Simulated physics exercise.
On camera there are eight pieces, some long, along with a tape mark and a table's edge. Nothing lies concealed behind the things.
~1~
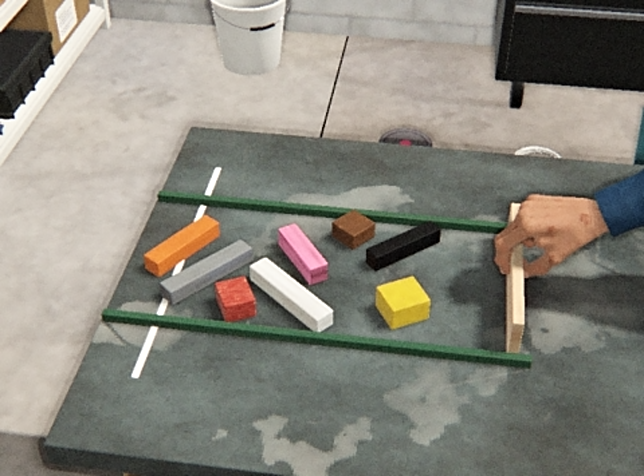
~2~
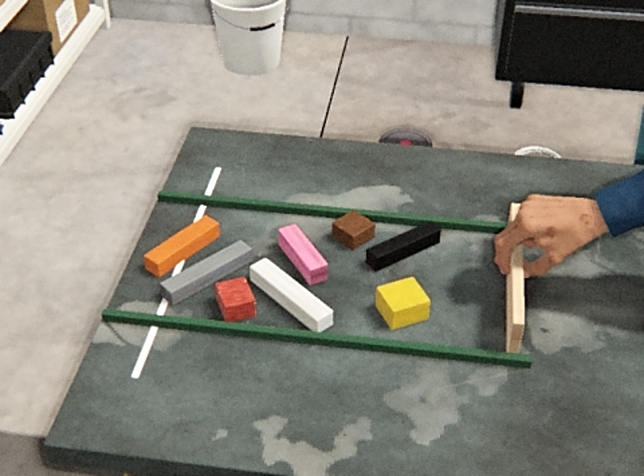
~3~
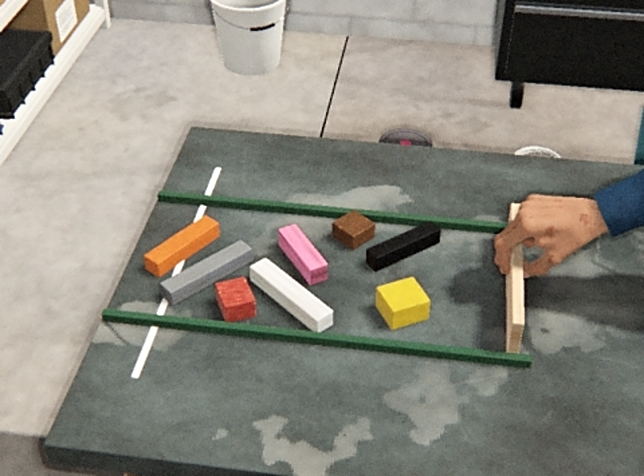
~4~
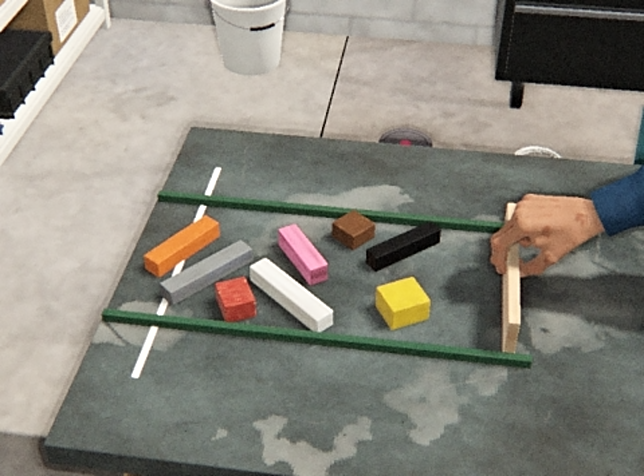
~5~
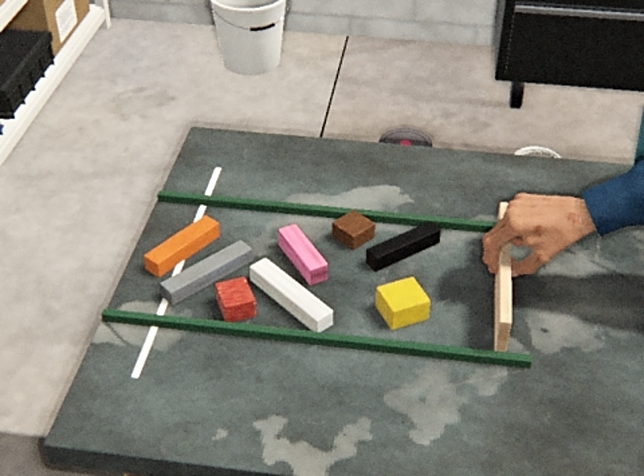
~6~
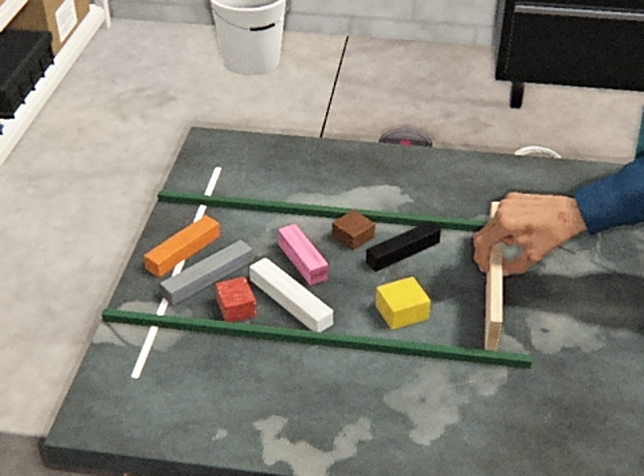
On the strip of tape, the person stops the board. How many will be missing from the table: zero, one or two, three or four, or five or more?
Looks like three or four of them go over the edge, I'd say.
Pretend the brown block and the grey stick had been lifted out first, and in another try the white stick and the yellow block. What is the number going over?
You'd see 2 fallen, and 1 in the other try.
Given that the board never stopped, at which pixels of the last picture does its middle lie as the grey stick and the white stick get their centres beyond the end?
Estimated middle: (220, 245), and (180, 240) for the other.
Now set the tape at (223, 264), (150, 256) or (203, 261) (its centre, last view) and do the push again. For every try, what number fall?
Respectively 1, 6 and 2.
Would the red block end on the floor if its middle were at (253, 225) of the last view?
From that start it falls away.
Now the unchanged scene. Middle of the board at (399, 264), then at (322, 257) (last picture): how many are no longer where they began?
Tally: 2; 6.
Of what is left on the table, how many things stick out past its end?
I'd say 2 of them.
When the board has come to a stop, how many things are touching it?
It adds up to 3.
Early on, none off yet; orange bar at rest near (183, 245); grey stick at rest near (207, 272); red block at rest near (235, 300).
Finally, the number that fall off is three or four; lost, red block, grey stick and orange bar.
